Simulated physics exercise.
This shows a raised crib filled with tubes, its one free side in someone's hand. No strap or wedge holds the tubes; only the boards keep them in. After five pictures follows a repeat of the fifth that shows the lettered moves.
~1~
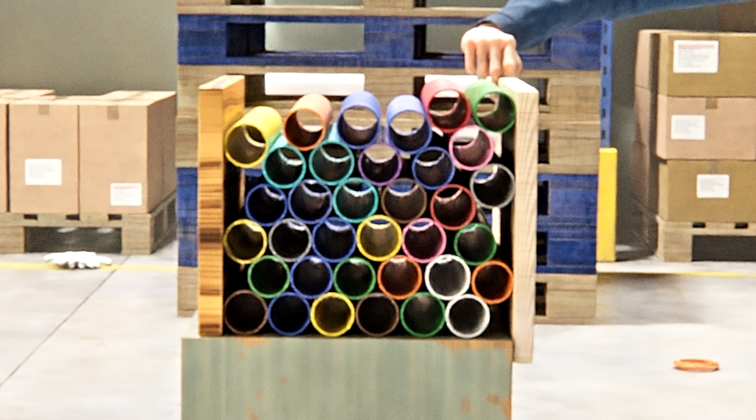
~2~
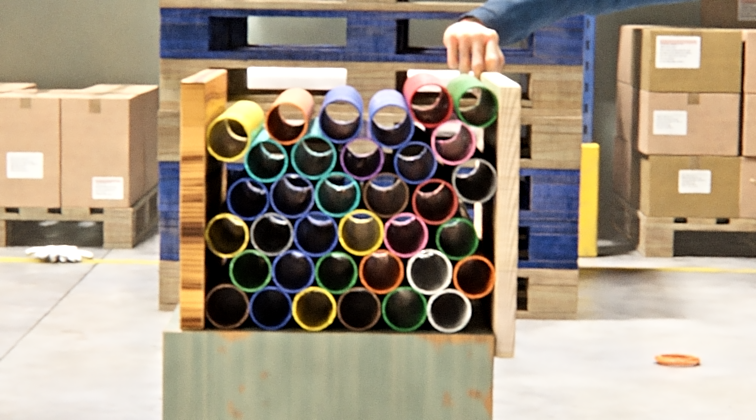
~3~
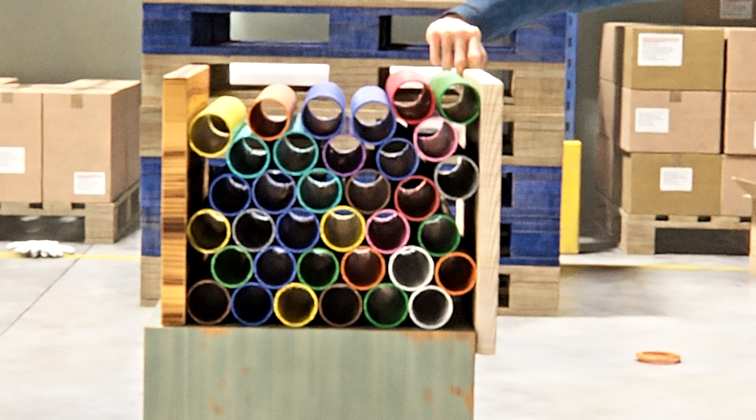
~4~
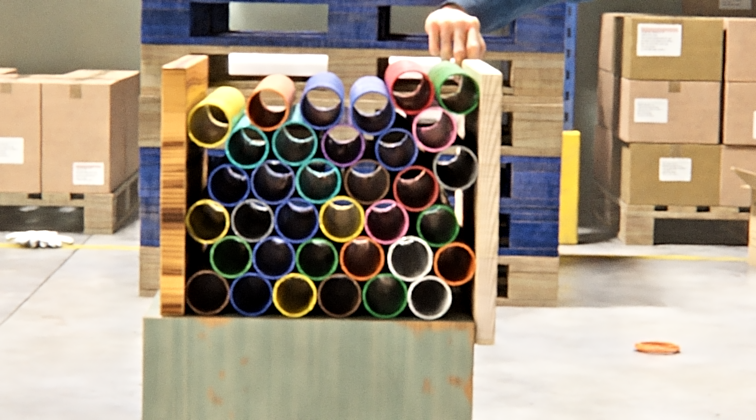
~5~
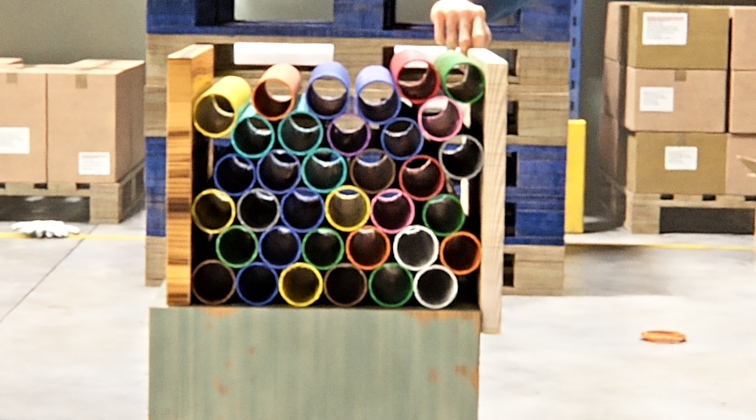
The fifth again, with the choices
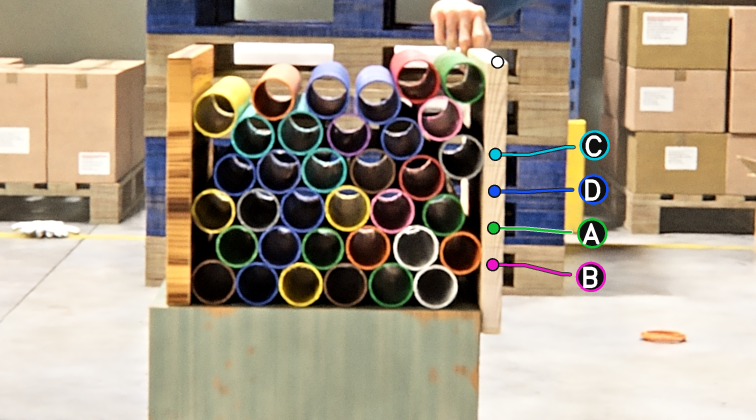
The view shifts slightly, so the whole scene slides a little left, then upward with a slight drift back right. The colourful tubes stay stacked between wooden boards on the raised stand, and a hand stays at the top of the right board, with no clear movement among them.
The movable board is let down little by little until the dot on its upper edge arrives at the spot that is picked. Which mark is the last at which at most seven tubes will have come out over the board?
Slide it to B.
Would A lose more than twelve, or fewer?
It loses fewer than twelve.
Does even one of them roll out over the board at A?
At A: Yes.
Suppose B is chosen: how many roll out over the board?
With B, four.
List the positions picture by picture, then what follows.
The first picture shows a grey tube (291, 240); a blue tube (266, 205); a blue tube (434, 168).
The second picture shows a blue tube (416, 163); a blue tube (392, 126).
The third picture shows side board (477, 199); a brown tube (208, 302).
The fourth picture shows a white tube (430, 298); a green tube (231, 257).
The fifth picture shows a grey tube (259, 209); a blue tube (235, 175); a blue tube (403, 139).
On the marked copy, A at (494, 228); B at (493, 265); C at (495, 154); D at (495, 191); the white dot at (498, 62).
Following B. Soon after the start, top of the board (484, 149).
Later, top of the board (482, 248).
In the end, top of the board (482, 264), about four out over the board.
As for the rest, A about four out over the board; C none out over the board; D one out over the board.
